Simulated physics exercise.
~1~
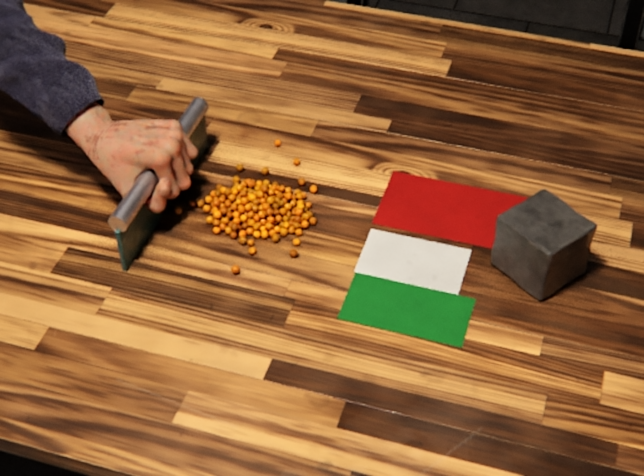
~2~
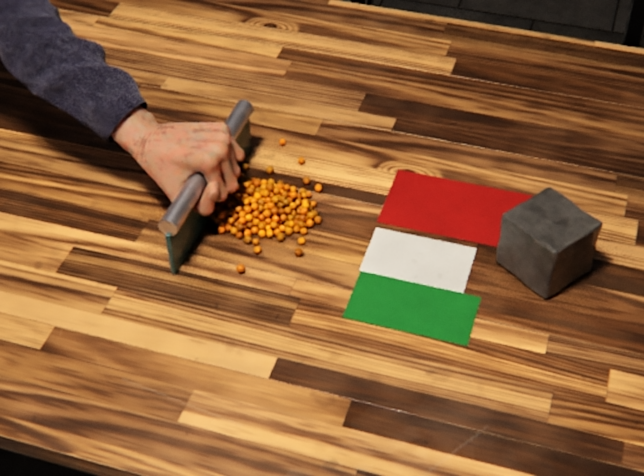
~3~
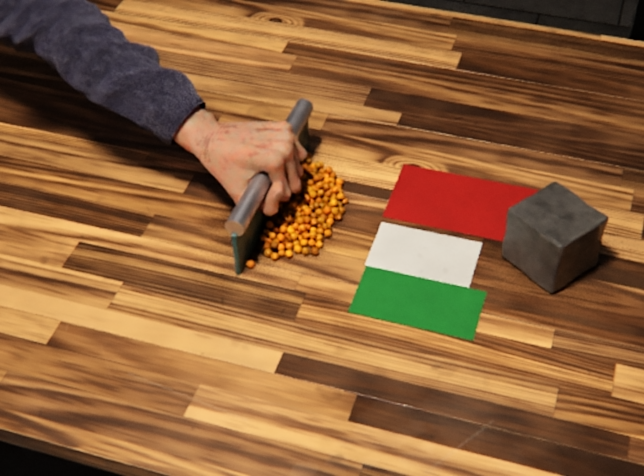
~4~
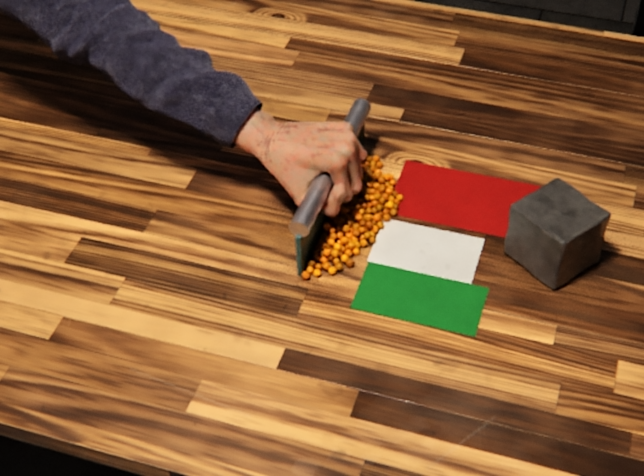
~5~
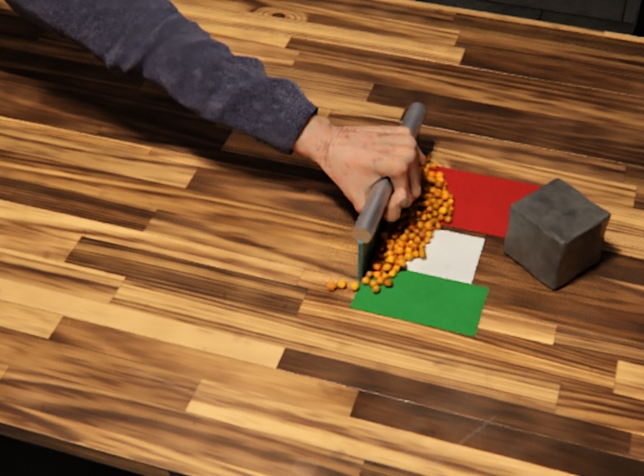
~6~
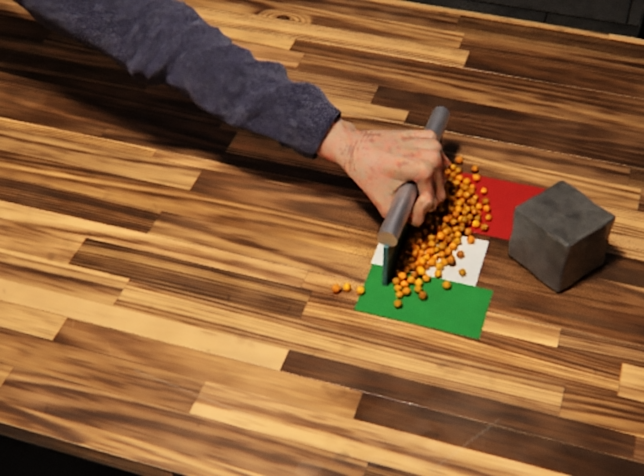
On a wooden tabletop with light and dark strips, seen from above at an angle, a hand in a dark blue sleeve holds a grey-handled scraper at the left. To its right lie a loose heap of small orange-yellow kernels, flat red, white and green mats, and a dark grey block. The hand pushes the scraper rightward, gathering the kernels into a band along the blade. The band reaches the mats and slides over them, while a few kernels slip past the near end. Finally the kernels lie mostly across the red and white mats, with some on the green, short of the unmoved block.
